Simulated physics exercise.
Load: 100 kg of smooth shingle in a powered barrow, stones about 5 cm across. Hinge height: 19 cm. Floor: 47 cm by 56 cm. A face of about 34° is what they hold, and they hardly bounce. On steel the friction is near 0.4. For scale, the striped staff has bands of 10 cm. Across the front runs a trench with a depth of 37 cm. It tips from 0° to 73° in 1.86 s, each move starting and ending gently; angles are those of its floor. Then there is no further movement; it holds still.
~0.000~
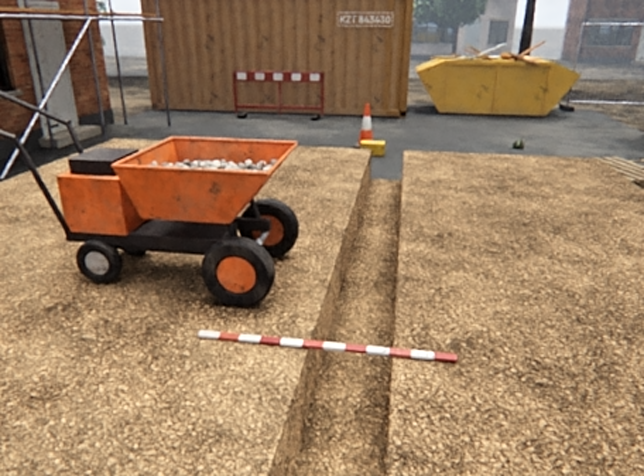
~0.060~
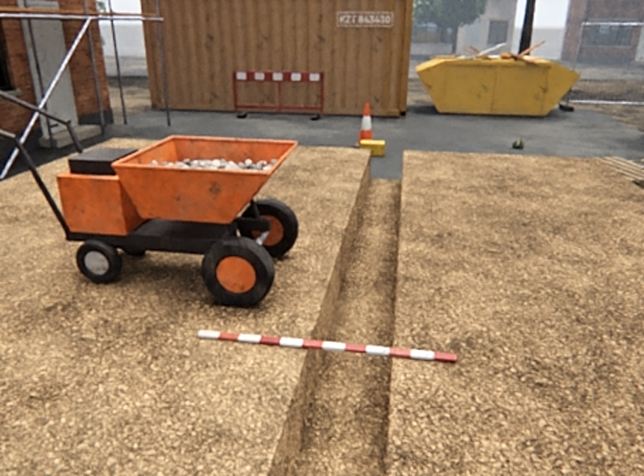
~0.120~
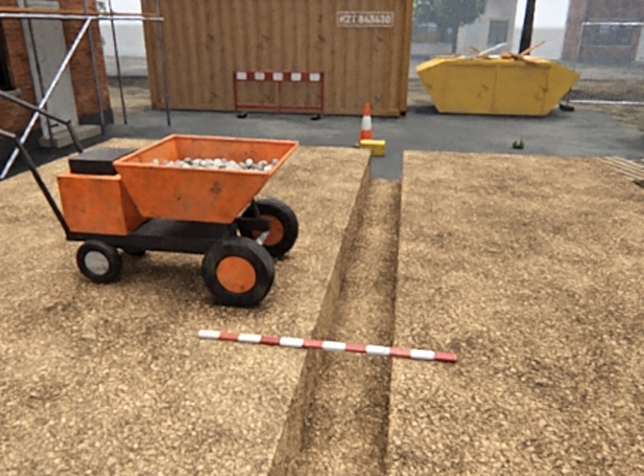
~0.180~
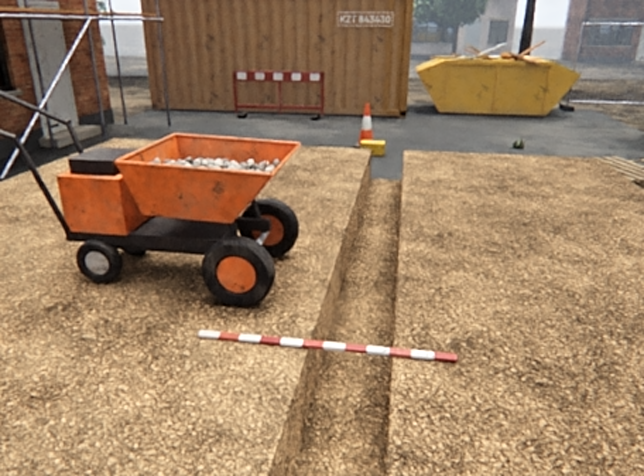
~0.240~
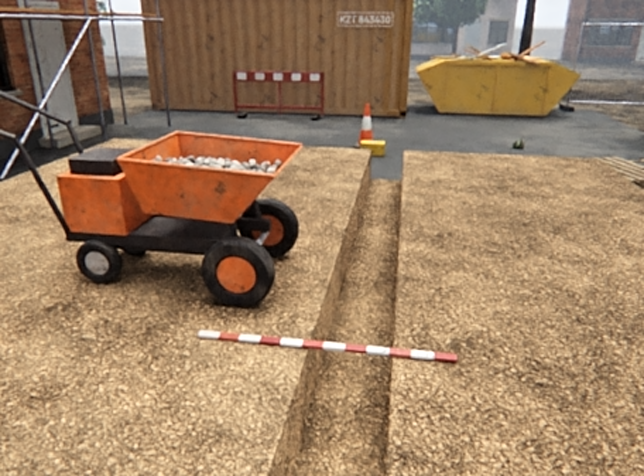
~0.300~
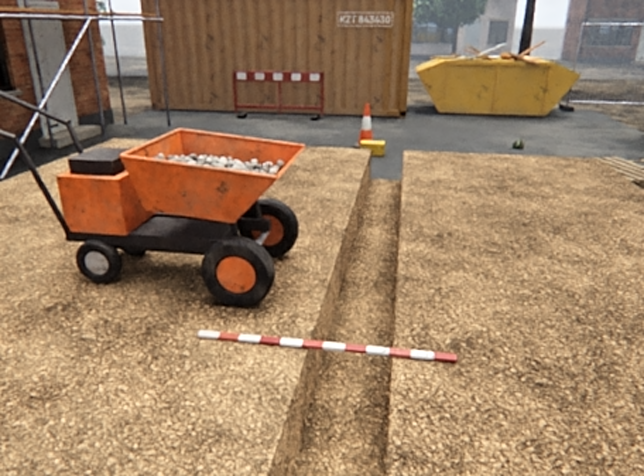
The orange tray of a small wheeled dumper, loaded with grey stones, sits level at first beside a narrow trench crossed by a red-and-white striped staff. It then tilts very slightly, its rear edge rising a little, while the wheels and everything around it stay still.
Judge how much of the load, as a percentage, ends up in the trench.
Around 80 %.
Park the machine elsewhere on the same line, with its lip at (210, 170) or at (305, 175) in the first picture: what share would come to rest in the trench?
It comes to about 100 and 25 in a hundred.
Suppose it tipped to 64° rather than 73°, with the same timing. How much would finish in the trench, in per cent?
I'd expect around 85 in a hundred.
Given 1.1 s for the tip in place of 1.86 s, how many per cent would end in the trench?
Roughly 65% would finish there.
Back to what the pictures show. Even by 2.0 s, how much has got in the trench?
Something like 55 in a hundred.
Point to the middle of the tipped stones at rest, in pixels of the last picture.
Centre estimate: Around (374, 333).
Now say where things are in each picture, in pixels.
The first picture shows lip at (267, 174), floor tilted 0°, highest stones at (211, 166).
The second picture shows lip at (267, 174), floor tilted 0°, highest stones at (211, 166); the stones move at 0.1 m/s on average.
The third picture shows lip at (269, 174), floor tilted 1°, highest stones at (212, 165); the stones move at 0.1 m/s on average.
In the fourth picture, the tray is at 2°, its lip at (271, 175); the top of the load is at (209, 164); the stones move at 0.2 m/s on average.
The fifth picture shows lip at (274, 176), floor tilted 3°, highest stones at (201, 163); the stones move at 0.2 m/s on average.
In the sixth picture, the tray is at 5°, its lip at (277, 178); the top of the load is at (198, 161); the stones move at 0.3 m/s on average.
After 1.4 s the floor is at 62°; 98 % in the tray, 2 % in the trench; the foremost stones are at (361, 252).
After 2.0 s the floor is at 73°; 28 % in the tray, 54 % in the trench, 17 % past the trench; the foremost stones are at (478, 293).
After 2.3 s the floor is at 73°; 5 % in the tray, 75 % in the trench, 20 % past the trench; the foremost stones are at (525, 285).
After 4.3 s the floor is at 73°; 0 % in the tray, 80 % in the trench, 20 % past the trench; the foremost stones are at (547, 290).
